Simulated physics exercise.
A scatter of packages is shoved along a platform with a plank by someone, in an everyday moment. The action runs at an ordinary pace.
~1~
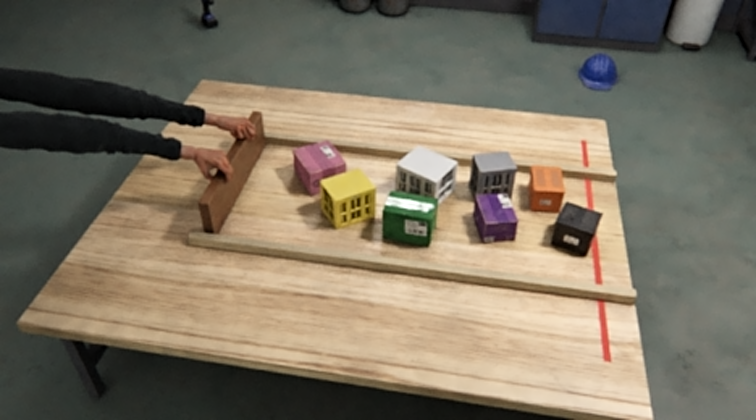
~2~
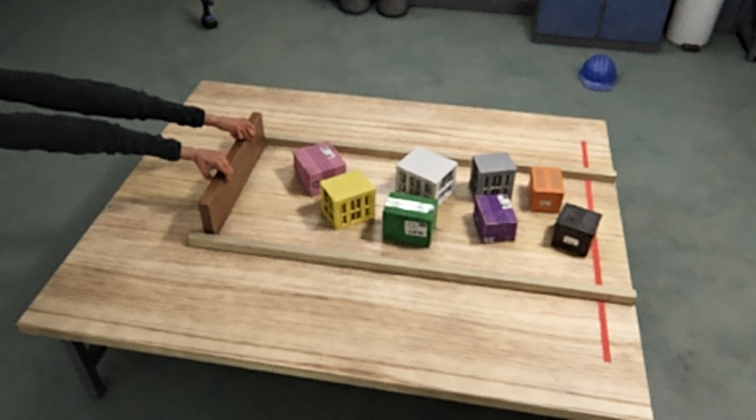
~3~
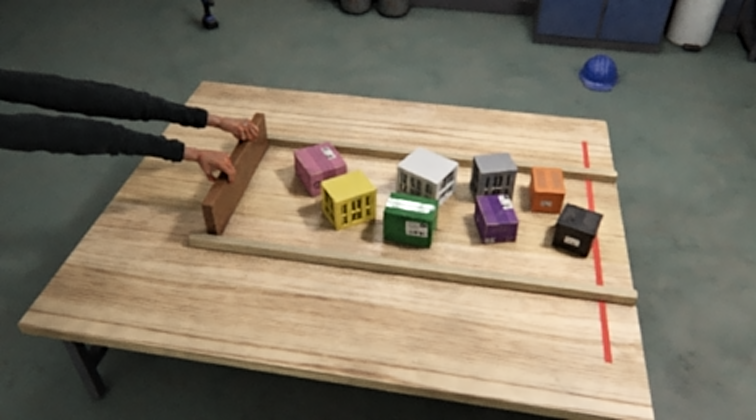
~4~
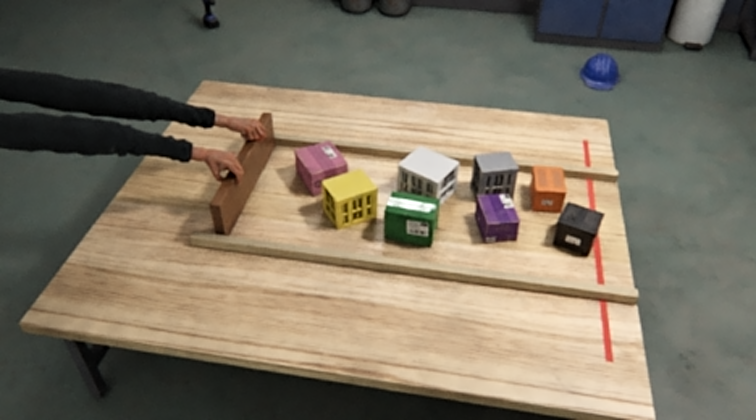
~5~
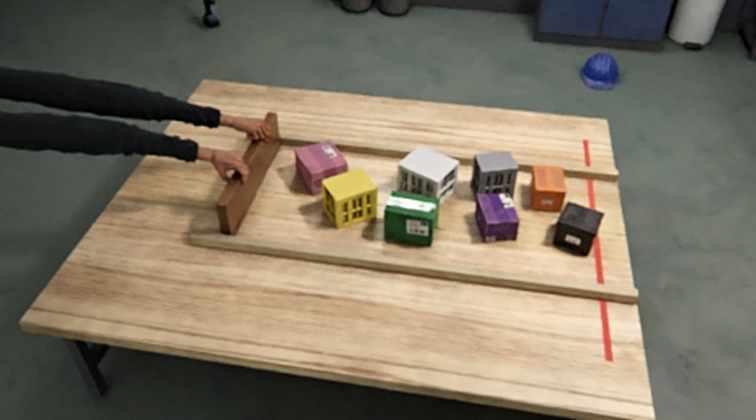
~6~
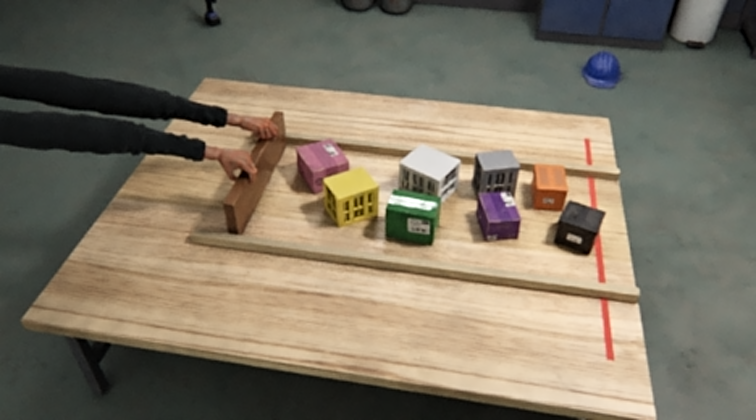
To begin with, two hands in dark sleeves grip a brown plank at the left of a wooden table, with eight colourful boxes scattered to its right between two rails. The hands then slide the plank a short way right, closing some of the gap to the boxes, which stay practically still.
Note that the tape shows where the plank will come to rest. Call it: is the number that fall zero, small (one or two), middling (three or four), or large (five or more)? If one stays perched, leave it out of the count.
It is large.
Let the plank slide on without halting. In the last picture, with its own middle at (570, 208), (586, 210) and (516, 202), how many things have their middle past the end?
Respectively 6, 6 and 3.
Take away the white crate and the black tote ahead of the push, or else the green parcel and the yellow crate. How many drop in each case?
Try 1: 4; try 2: 4.
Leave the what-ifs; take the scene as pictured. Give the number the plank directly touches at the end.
The count is 2.
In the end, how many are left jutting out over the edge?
The number is 2.
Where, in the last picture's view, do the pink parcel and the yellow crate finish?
First (620, 209), then (627, 240).
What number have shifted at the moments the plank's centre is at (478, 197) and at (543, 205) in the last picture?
First 8 and then 8.
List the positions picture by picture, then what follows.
Black tote (576, 229); orange tote (546, 189); purple parcel (495, 218); plank (236, 171); tape (593, 231), in the first picture.
Orange tote (546, 190); pink parcel (320, 168), in the second picture.
Purple parcel (496, 219); white crate (427, 178), in the third picture.
Black tote (578, 229); green parcel (412, 219), in the fourth picture.
Orange tote (547, 189); plank (251, 172), in the fifth picture.
Black tote (579, 227); orange tote (549, 187); purple parcel (498, 216); plank (258, 171); tape (597, 229), in the sixth picture.
A little later, none off yet; black tote at rest near (579, 227); orange tote at rest near (549, 187); purple parcel at rest near (498, 216).
Next, none off yet; black tote shifted a little near (589, 229); orange tote shifted about its own width near (589, 192); purple parcel shifted about its own width near (541, 219).
Later still, two off so far; black tote dropping near (693, 342); orange tote fallen near (659, 292); purple parcel shifted well along near (630, 231).
When it is over, the number that fall off is five or more; down, green parcel, white crate, grey crate, purple parcel, orange tote and black tote.
